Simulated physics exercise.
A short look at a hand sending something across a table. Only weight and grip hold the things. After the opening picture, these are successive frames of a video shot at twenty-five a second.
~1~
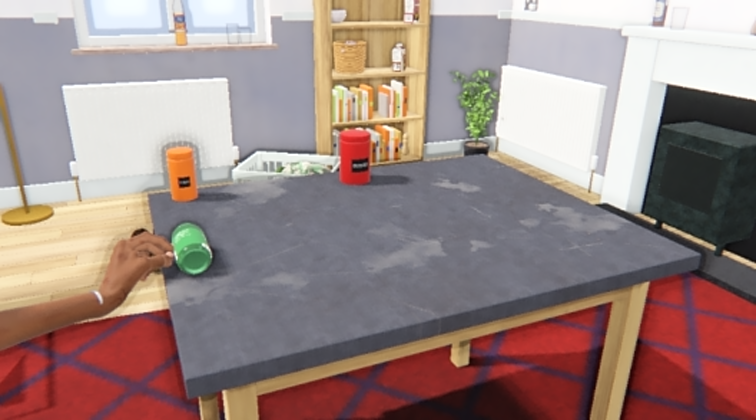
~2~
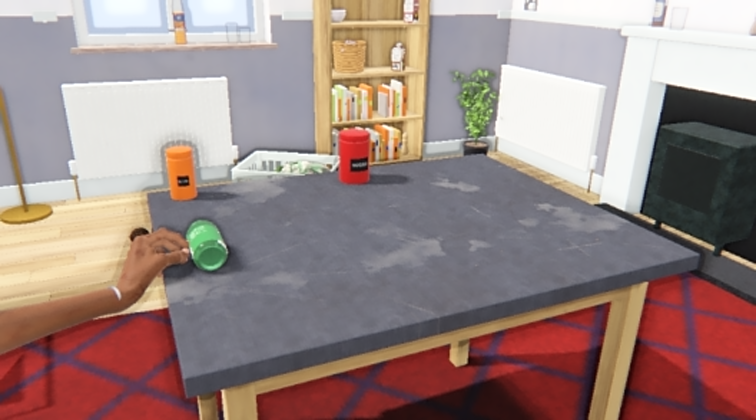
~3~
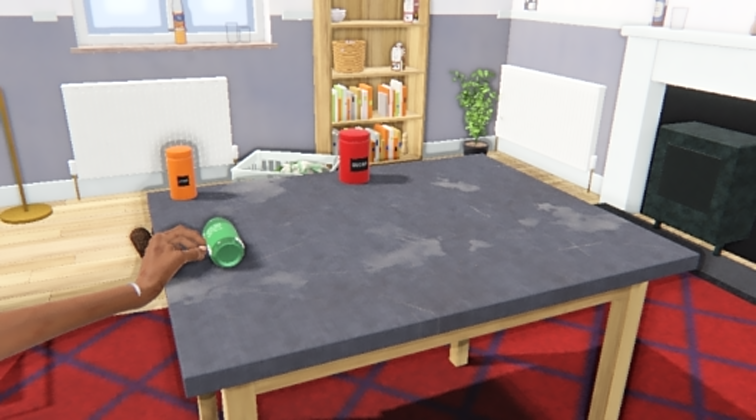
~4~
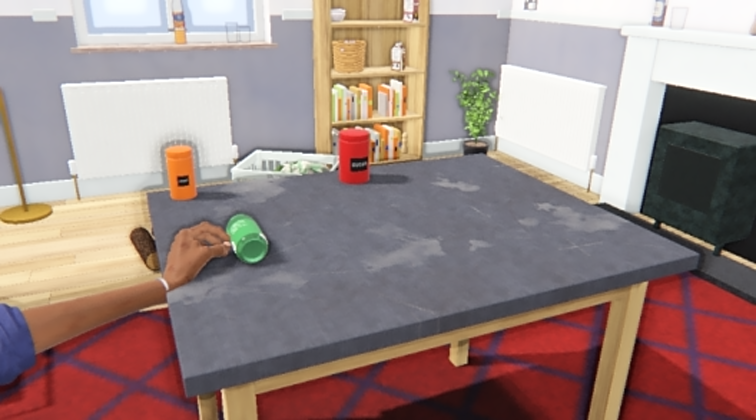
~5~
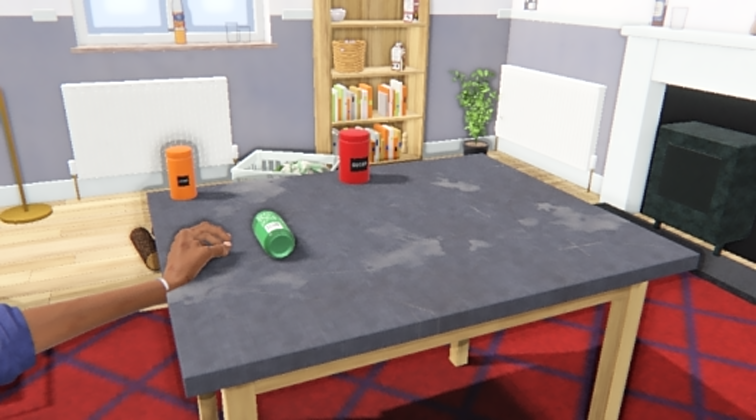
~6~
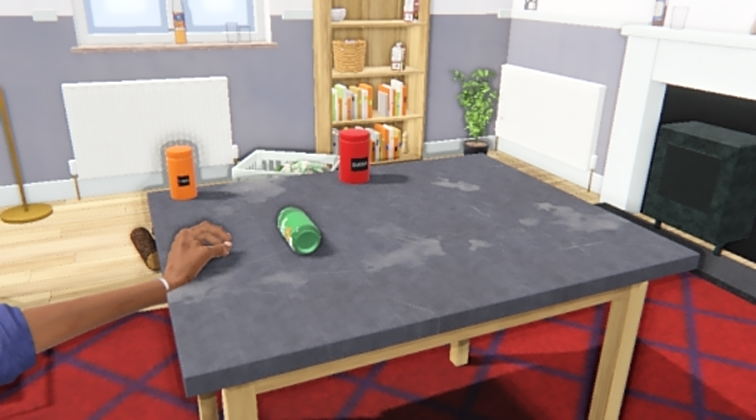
In a bright room with a bookshelf, a fireplace and a red patterned rug, a grey-topped wooden table is seen from slightly above by a still camera. An orange container stands at the far left, a red one at the back, and a green can lies near the left edge by a hand. The hand pushes the can rightward, then stays still as the can rolls on alone.
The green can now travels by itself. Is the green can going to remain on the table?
The green can falls off the table.
Then, 0.40 s past the last view, green can displaced well along near (490, 200).
Then, 0.80 s past the last view, green can now off the table.
Finally, off the table, green can.
